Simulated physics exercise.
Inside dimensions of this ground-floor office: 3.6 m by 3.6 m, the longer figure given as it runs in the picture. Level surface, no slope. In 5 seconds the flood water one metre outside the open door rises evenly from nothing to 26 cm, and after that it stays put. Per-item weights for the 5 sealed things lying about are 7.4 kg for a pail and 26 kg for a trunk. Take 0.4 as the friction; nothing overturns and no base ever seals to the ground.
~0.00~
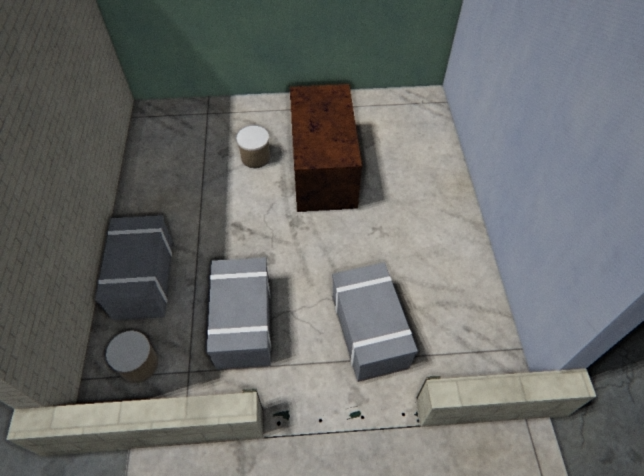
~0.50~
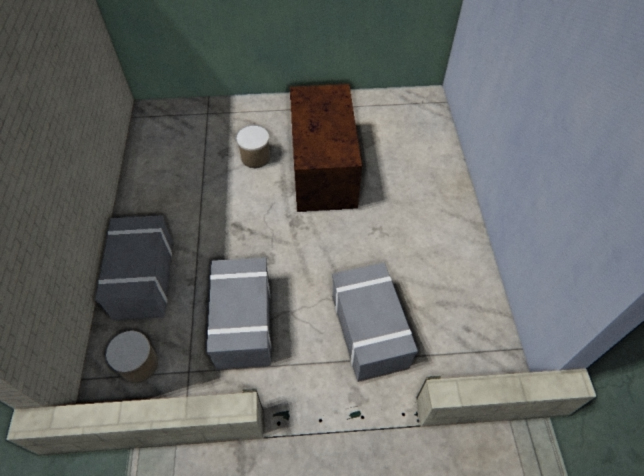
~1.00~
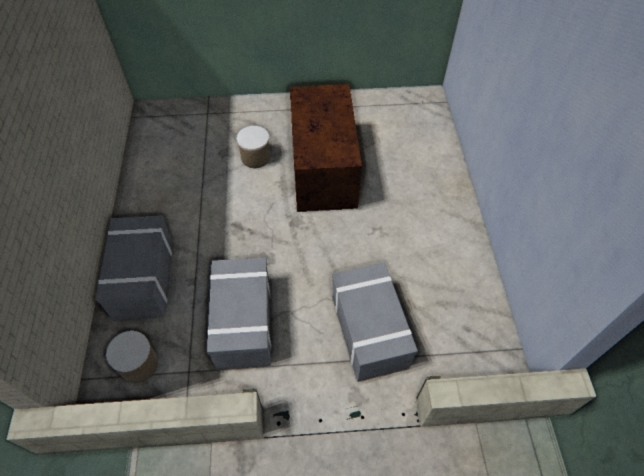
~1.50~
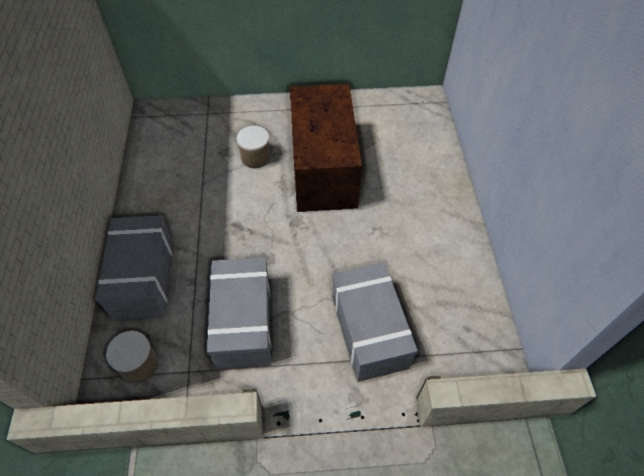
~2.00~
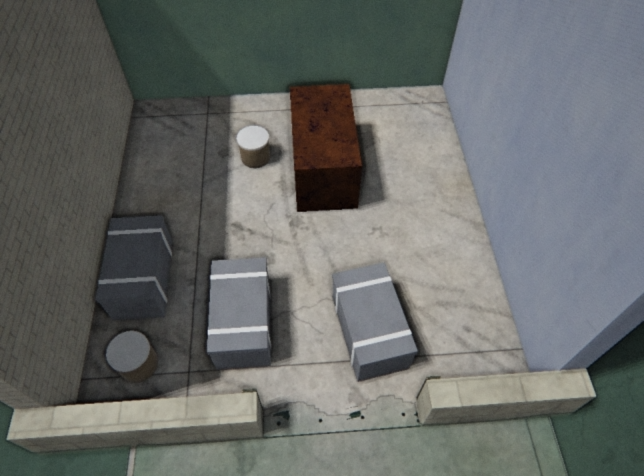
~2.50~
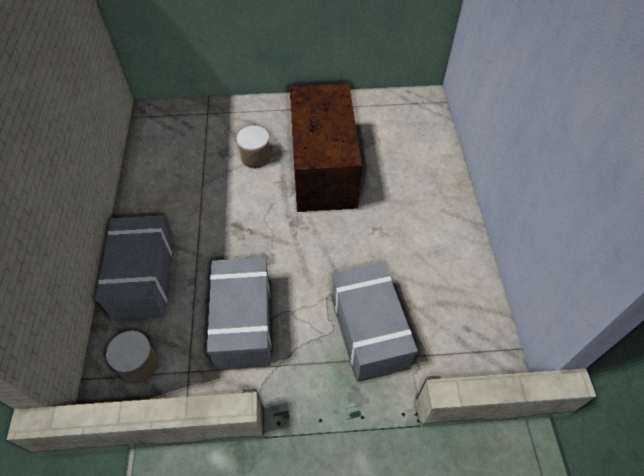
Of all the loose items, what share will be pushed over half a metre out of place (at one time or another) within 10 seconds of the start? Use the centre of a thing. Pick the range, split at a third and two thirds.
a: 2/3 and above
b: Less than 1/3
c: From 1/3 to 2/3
From 1/3 to 2/3 (c).
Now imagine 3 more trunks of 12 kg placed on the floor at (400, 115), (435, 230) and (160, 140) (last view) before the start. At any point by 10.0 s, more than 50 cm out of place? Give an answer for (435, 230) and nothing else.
Result: Exceeded.
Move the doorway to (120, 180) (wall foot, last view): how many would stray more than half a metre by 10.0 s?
So the tally would be 2.
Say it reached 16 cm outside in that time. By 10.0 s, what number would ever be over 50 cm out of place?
In that case 1 of them.
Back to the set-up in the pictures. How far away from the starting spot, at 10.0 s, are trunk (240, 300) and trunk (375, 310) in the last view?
40 cm and 200 cm respectively.
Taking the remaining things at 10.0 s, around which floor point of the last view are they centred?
At about (245, 241).
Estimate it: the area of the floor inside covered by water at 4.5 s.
About 5.0 m2 is covered.
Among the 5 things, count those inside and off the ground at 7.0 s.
At that time the total is 1.
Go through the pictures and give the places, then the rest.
A pail at (253, 137) rests on the ground; a pail at (128, 350) rests on the ground; water covers 0.0 m2; 0 of 5 have shifted, in the first picture.
A pail at (253, 137), on the bottom; a pail at (128, 350), on the bottom; water covers 0.0 m2; 0 of 5 have shifted, in the second picture.
A pail at (253, 137), on the bottom; a pail at (128, 350), on the bottom; 0.0 m2 under water; 0 of 5 have shifted, in the third picture.
A pail at (253, 137) rests on the ground; a pail at (128, 350), on the bottom; 0.0 m2 under water; 0 of 5 have shifted, in the fourth picture.
A pail at (253, 137) rests on the ground; a pail at (128, 350), on the bottom; 0.0 m2 under water; 0 of 5 have shifted, in the fifth picture.
A pail at (253, 137), on the bottom; a pail at (128, 350) rests on the ground; water covers 0.4 m2; 0 of 5 have shifted, in the sixth picture.
After 3.5 s 0 of 5 are over 50 cm from their spots; 0 afloat.
After 4.5 s 0 of 5 are over 50 cm from their spots; 0 afloat.
After 7.0 s 1 of 5 are over 50 cm from their spots; 1 afloat.
After 10.0 s 1 of 5 are over 50 cm from their spots, and 2 have been at some point; 2 afloat.
